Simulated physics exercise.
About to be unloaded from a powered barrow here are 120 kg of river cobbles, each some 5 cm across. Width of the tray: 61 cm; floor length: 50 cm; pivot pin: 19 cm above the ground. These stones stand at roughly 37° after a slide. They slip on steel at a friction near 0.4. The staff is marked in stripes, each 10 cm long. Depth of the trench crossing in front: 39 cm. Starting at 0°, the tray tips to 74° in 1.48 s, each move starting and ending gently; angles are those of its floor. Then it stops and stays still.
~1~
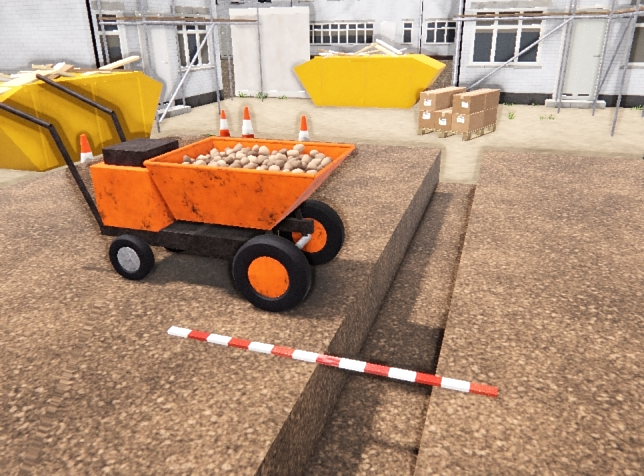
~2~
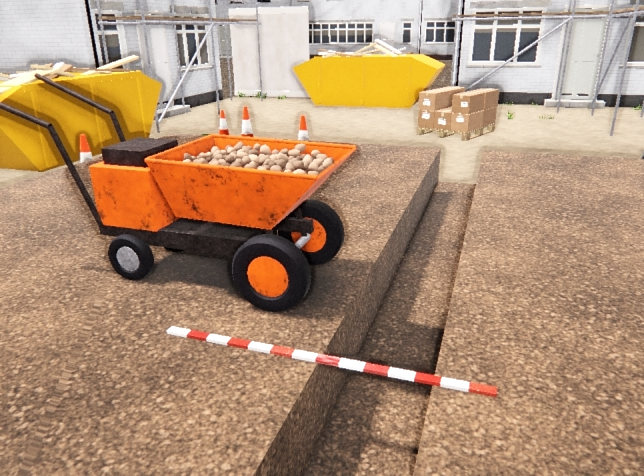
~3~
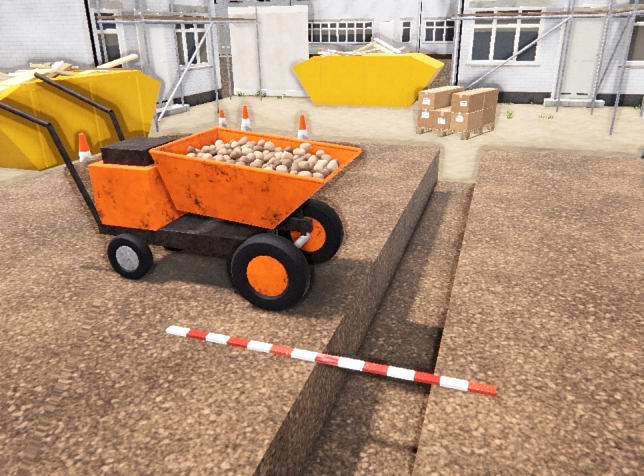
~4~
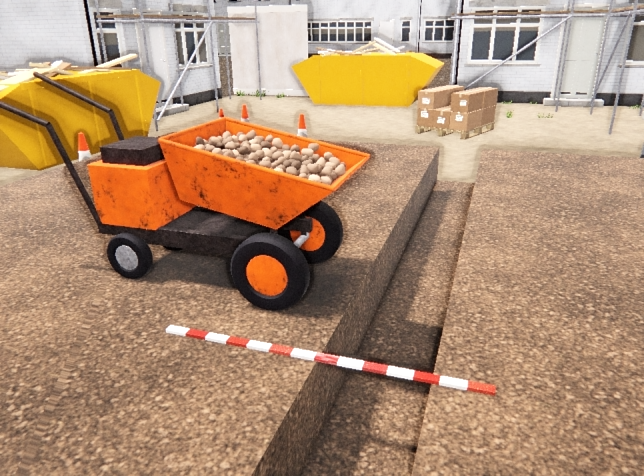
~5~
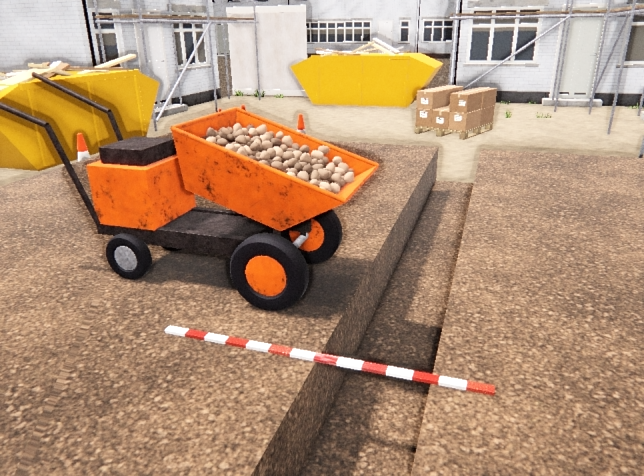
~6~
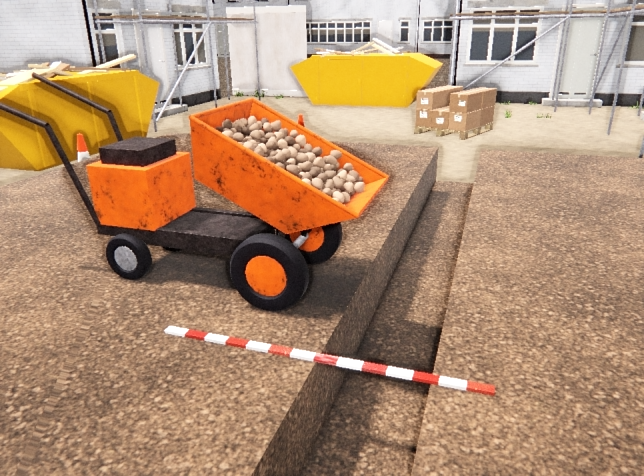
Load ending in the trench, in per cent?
90 per cent.
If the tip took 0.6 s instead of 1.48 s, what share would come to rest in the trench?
My guess is near 70 percent.
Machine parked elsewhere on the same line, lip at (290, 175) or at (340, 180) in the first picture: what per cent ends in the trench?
First place roughly 100%, second roughly 60%.
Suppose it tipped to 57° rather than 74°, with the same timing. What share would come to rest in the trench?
Roughly 70% would end there.
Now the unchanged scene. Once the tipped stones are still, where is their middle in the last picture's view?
Somewhere near pixel (414, 355).
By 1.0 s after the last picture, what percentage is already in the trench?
50 per cent or so by then.
Then, 0.5 s after the last picture the floor is at 62°, 99 % in the tray, 1 % in the trench; the foremost stones are at (404, 269).
Then, 1.0 s after the last picture the floor is at 74°, 41 % in the tray, 52 % in the trench, 7 % past the trench; the foremost stones are at (496, 324).
Then, 1.3 s after the last picture the floor is at 74°, 11 % in the tray, 79 % in the trench, 10 % past the trench; the foremost stones are at (564, 332).
Then, 3.3 s after the last picture the floor is at 74°, 0 % in the tray, 90 % in the trench, 10 % past the trench; the foremost stones are at (593, 342).
